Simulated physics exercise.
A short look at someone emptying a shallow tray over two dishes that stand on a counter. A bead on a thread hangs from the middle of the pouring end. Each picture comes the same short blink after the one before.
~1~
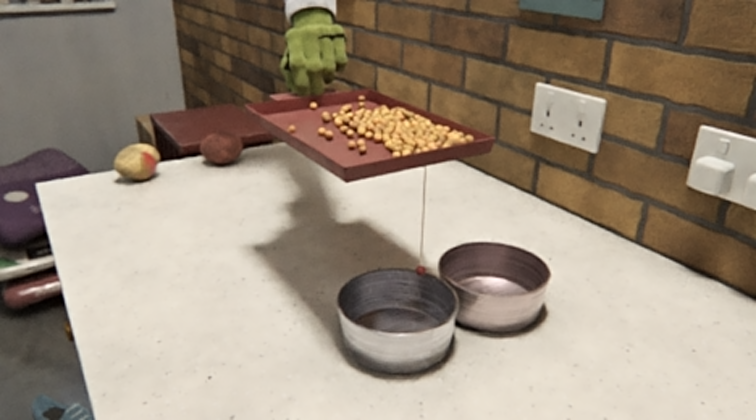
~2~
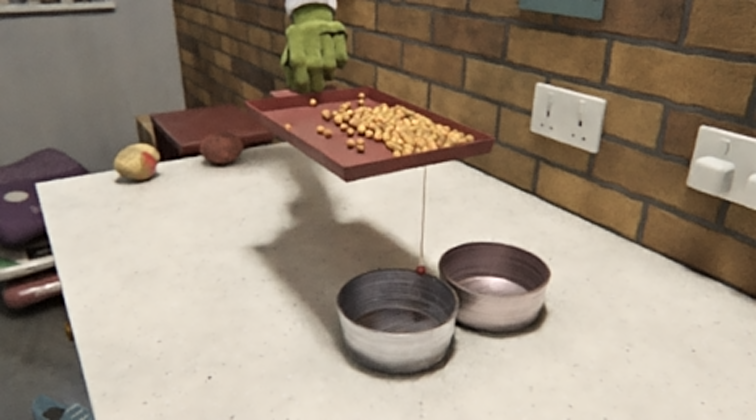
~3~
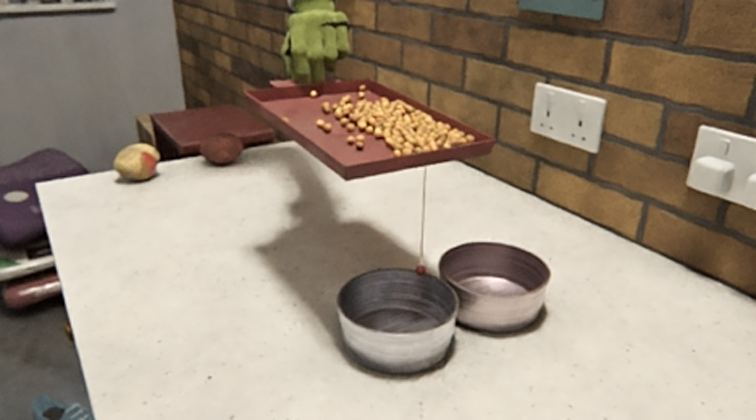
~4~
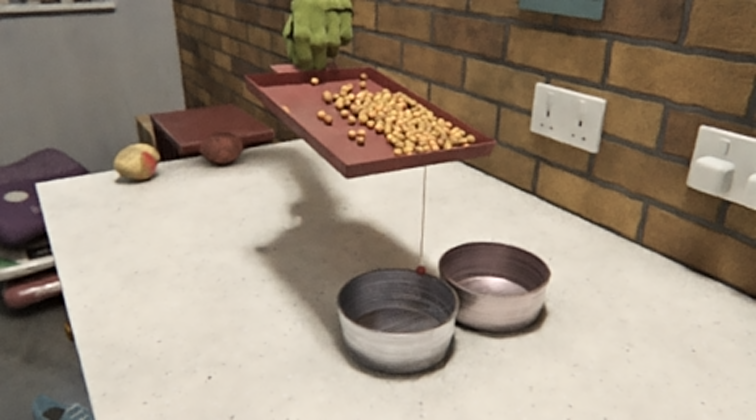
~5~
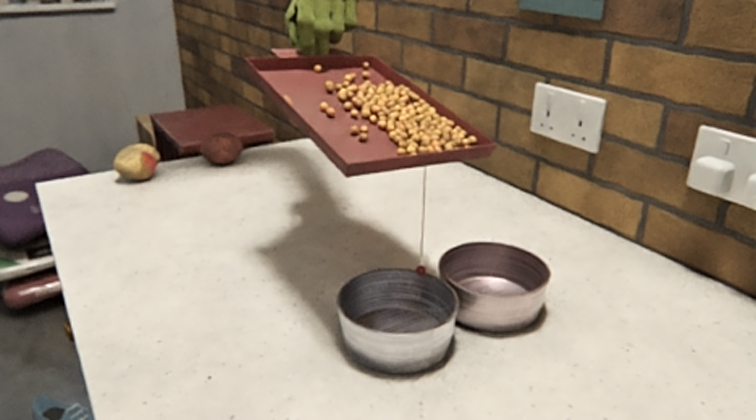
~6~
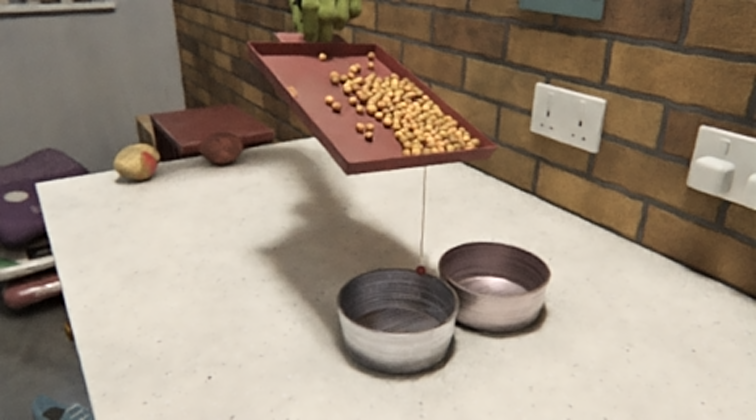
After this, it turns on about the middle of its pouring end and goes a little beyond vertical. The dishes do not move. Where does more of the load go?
The right dish gets more.
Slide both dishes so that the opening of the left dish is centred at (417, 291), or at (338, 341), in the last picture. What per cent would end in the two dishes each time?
Roughly 70 per cent, and 40 per cent.
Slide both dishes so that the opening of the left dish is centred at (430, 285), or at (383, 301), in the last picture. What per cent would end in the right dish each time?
About 30 and 70 per cent.
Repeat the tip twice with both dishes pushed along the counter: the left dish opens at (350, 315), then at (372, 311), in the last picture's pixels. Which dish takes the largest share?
One: The right dish. Two: The right-hand dish.
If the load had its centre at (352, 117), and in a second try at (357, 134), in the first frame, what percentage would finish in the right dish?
In turn 70 and 70 in a hundred.
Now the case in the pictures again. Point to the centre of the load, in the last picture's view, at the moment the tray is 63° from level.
Around (450, 128).
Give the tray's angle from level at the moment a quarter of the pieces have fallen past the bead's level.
Around 85° of tilt.
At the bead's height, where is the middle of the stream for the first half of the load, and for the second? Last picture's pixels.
At about (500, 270), then at (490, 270).
Soon, tray tipped steeply; nearly all on the tray; a stray few in the air.
A while on, tray tipped past a quarter turn; a small part on the tray; a small part in the left dish; about half in the right dish; a small part outside both; about a quarter in the air.
Towards the end, tray tipped past a quarter turn; a small part in the left dish; about two thirds in the right dish; about a quarter outside both.
Finally, tray tipped past a quarter turn; a small part in the left dish; about two thirds in the right dish; about a quarter outside both.
